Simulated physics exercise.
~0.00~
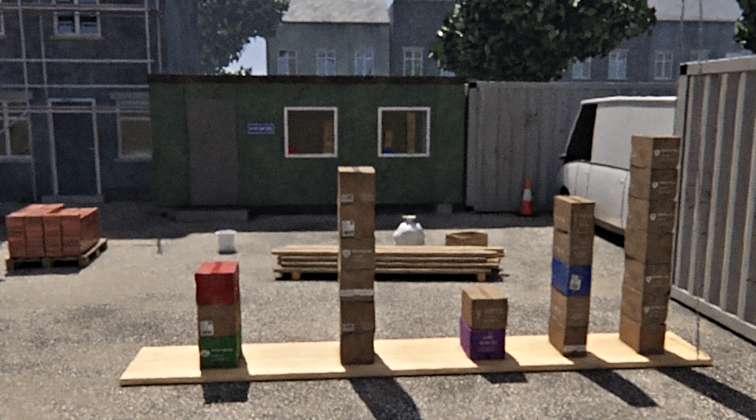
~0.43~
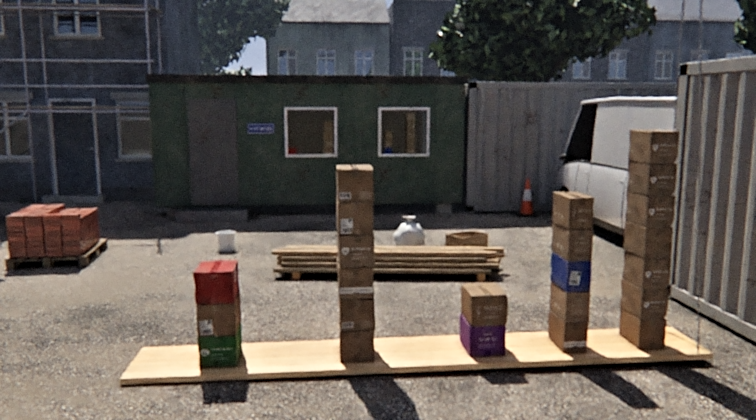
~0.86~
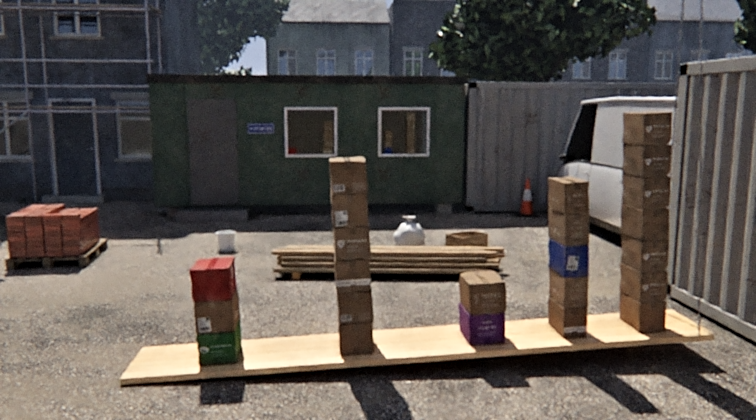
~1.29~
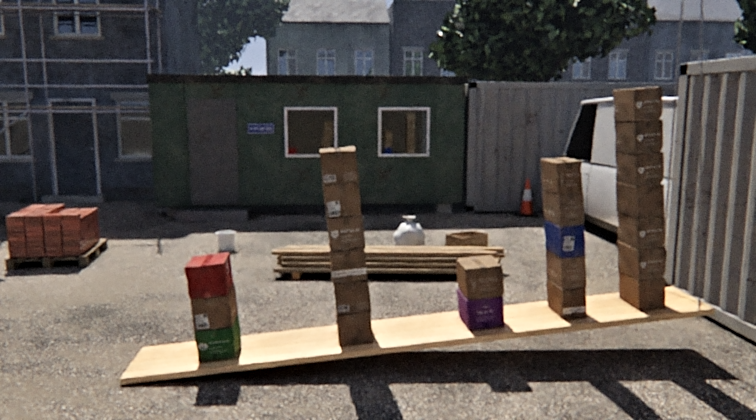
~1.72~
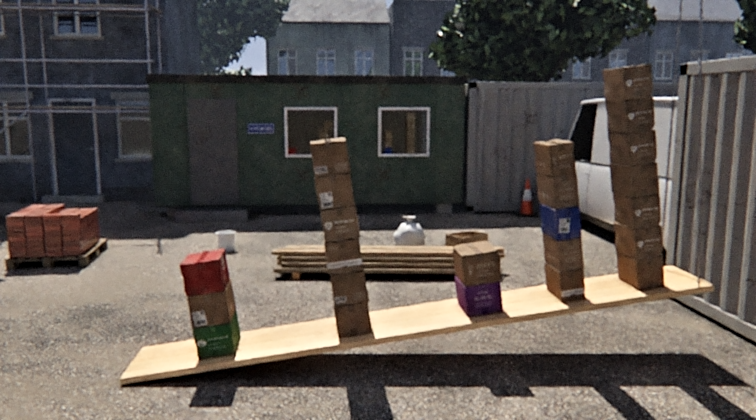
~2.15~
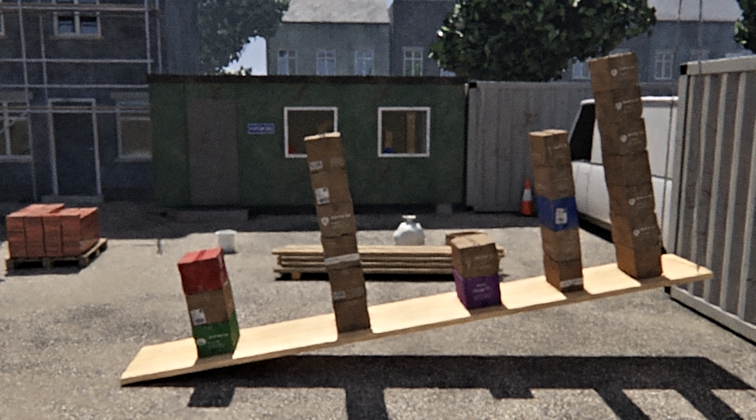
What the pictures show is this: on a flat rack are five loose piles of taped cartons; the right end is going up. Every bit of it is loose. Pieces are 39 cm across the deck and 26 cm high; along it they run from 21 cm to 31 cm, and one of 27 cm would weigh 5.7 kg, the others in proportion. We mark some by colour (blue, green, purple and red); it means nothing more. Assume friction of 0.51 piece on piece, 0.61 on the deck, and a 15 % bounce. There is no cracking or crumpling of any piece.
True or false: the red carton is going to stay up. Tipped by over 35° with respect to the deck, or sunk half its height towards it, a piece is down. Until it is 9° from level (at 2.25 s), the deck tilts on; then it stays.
False; it goes down.
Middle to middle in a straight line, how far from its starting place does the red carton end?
Close to 120 cm, in a straight line.
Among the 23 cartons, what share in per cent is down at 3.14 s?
At that instant, 50 percent.
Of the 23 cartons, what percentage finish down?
90 per cent.
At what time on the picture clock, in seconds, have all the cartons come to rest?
6.5 s, give or take.
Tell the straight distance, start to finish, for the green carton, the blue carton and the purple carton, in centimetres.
Here green ends up 20 centimetres away, blue 120 centimetres and purple 50 centimetres.
After 3.14 s, slope 9°; 11 of the 23 cartons down; red carton unmoved; blue carton 54° from how it stood, 11 cm lower.
After 4.32 s, slope 9°; 19 of the 23 cartons down; red carton 5° from how it stood; blue carton 52° from how it stood, 26 cm lower.
In the end (6.6 s), slope 9°; 21 of the 23 cartons down; red carton on its side; blue carton 53 cm lower; green carton 12 cm from its place. From the last view, middles, red carton near (85, 354), blue carton near (430, 293).
